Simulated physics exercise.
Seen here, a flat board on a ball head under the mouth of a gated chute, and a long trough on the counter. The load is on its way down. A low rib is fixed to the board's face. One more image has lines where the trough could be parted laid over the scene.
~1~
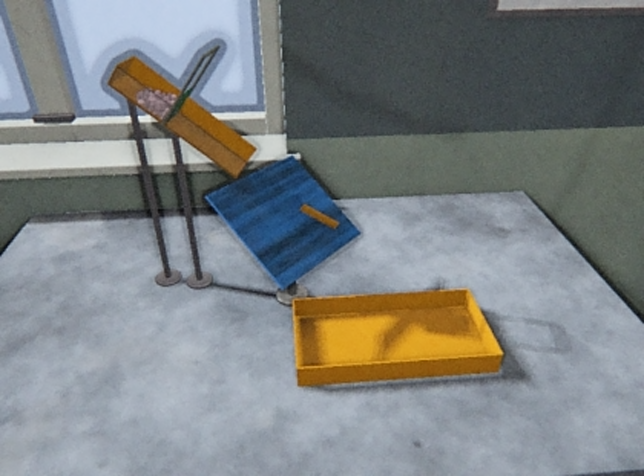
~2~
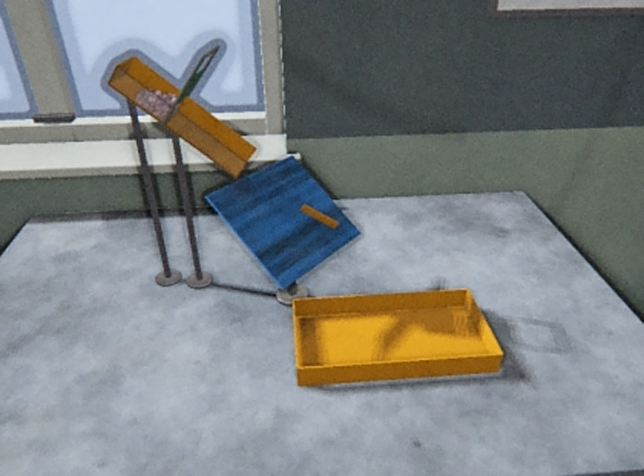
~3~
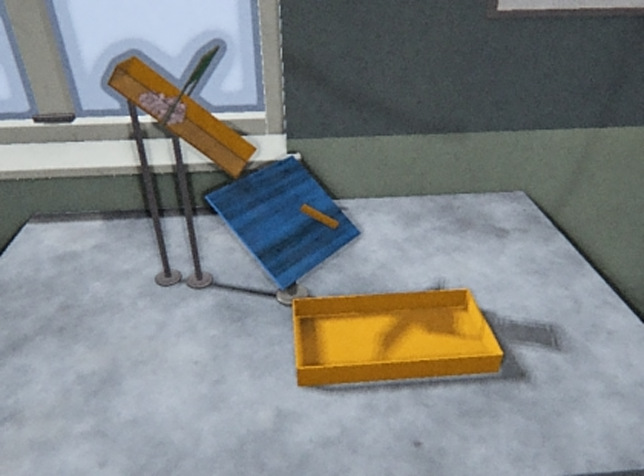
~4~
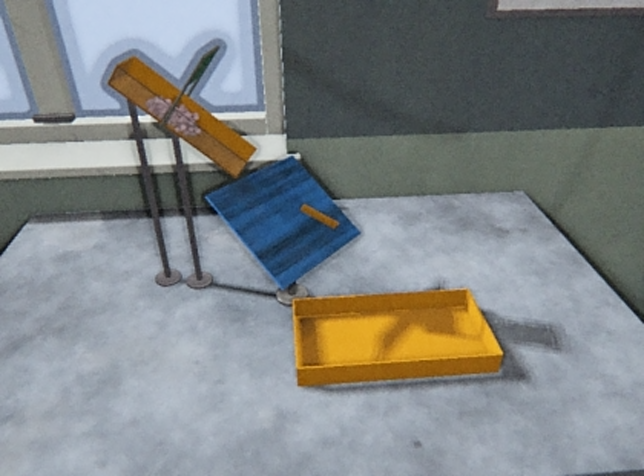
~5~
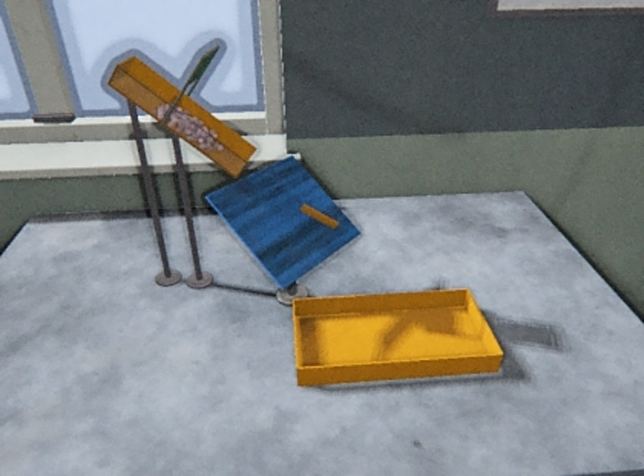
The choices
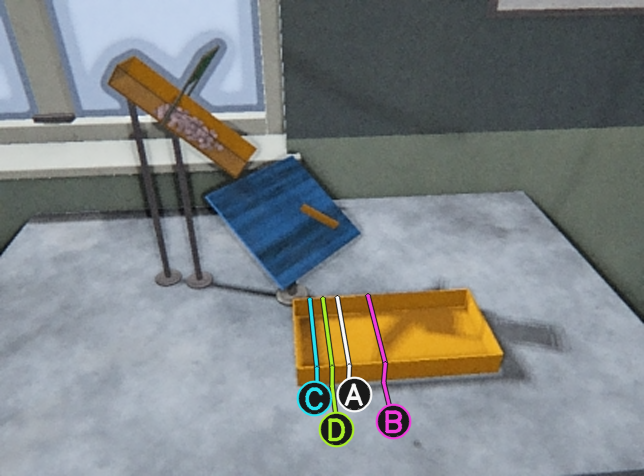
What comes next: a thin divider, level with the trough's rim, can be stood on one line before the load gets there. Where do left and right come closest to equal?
Go for B.
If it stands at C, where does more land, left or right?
More lands on the right.
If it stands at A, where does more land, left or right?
Right.
On the marked copy, line A crosses the front rim at (349, 365); line B crosses the front rim at (385, 362); line C crosses the front rim at (316, 367); line D crosses the front rim at (332, 366).
With A, of what is caught, a stray few on the left of the divider, nearly all on the right.
With B, of what is caught, about a third on the left of the divider, about two thirds on the right.
With C, of what is caught, none on the left of the divider, all on the right.
With D, of what is caught, none on the left of the divider, all on the right.
